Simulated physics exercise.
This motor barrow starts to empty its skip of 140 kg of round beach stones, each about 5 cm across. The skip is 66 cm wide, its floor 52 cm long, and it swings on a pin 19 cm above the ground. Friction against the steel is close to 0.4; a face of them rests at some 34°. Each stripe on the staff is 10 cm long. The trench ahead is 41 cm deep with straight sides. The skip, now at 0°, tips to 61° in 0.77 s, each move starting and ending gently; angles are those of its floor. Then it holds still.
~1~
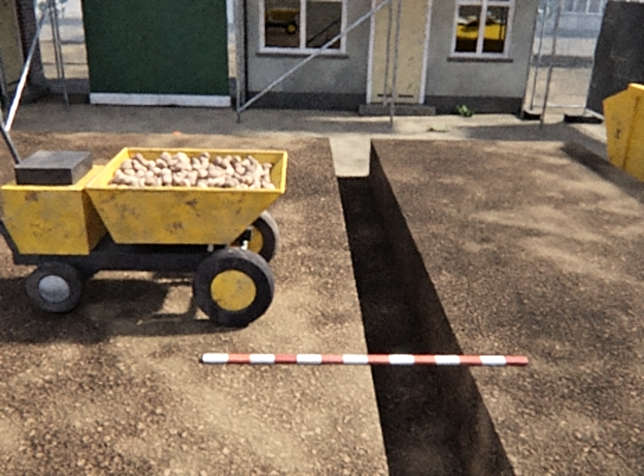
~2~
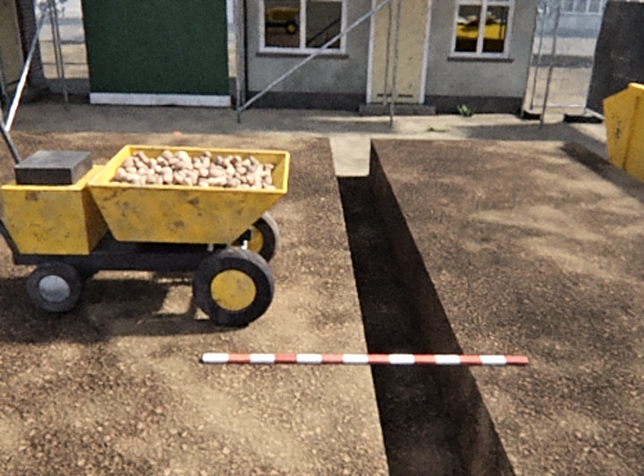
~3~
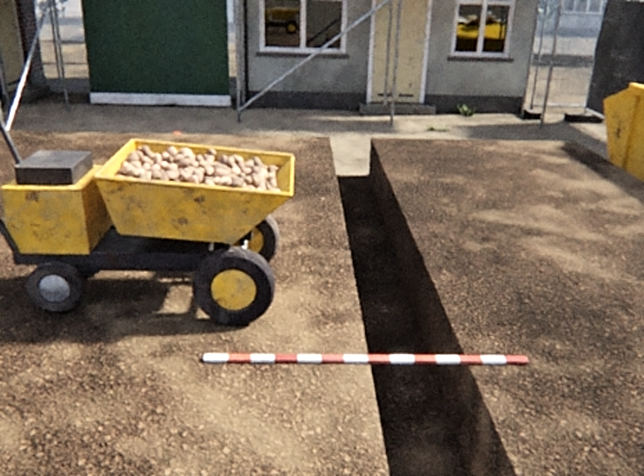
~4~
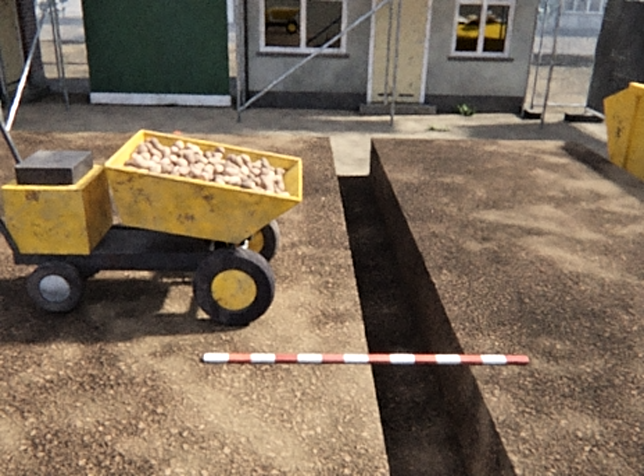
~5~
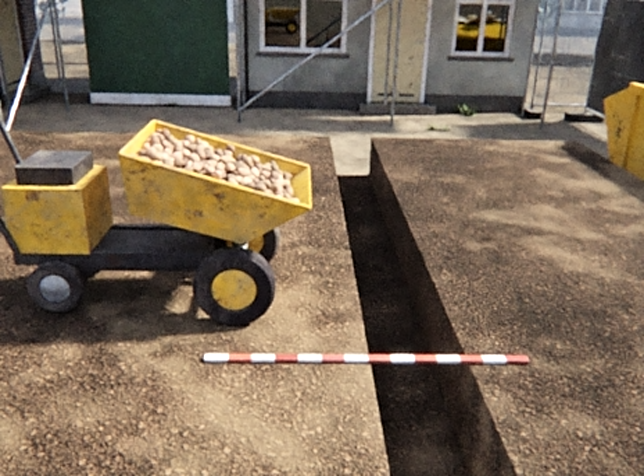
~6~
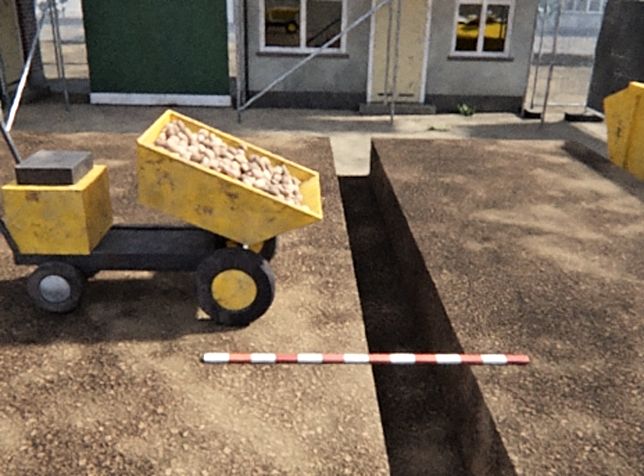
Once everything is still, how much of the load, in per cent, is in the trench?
Roughly 100 per cent ends in the trench.
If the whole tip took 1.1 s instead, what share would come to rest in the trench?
In that case some 100 per cent.
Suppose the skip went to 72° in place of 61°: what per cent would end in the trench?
It would be near 100 per cent.
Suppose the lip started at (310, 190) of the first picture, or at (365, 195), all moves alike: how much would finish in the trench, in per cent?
First some 95, then 45 per cent.
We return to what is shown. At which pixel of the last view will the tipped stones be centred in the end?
Around (395, 350).
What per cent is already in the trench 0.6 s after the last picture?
Some 20 per cent.
Then, 0.3 s after the last picture the floor is at 52°, 100 % in the skip; the foremost stones are at (335, 235).
Then, 0.6 s after the last picture the floor is at 61°, 76 % in the skip, 3 % short of the trench, 21 % in the trench; the foremost stones are at (410, 314).
Then, 0.9 s after the last picture the floor is at 61°, 32 % in the skip, 2 % short of the trench, 65 % in the trench; the foremost stones are at (442, 313).
Then, 2.9 s after the last picture the floor is at 61°, 0 % in the skip, 100 % in the trench; the foremost stones are at (445, 319).
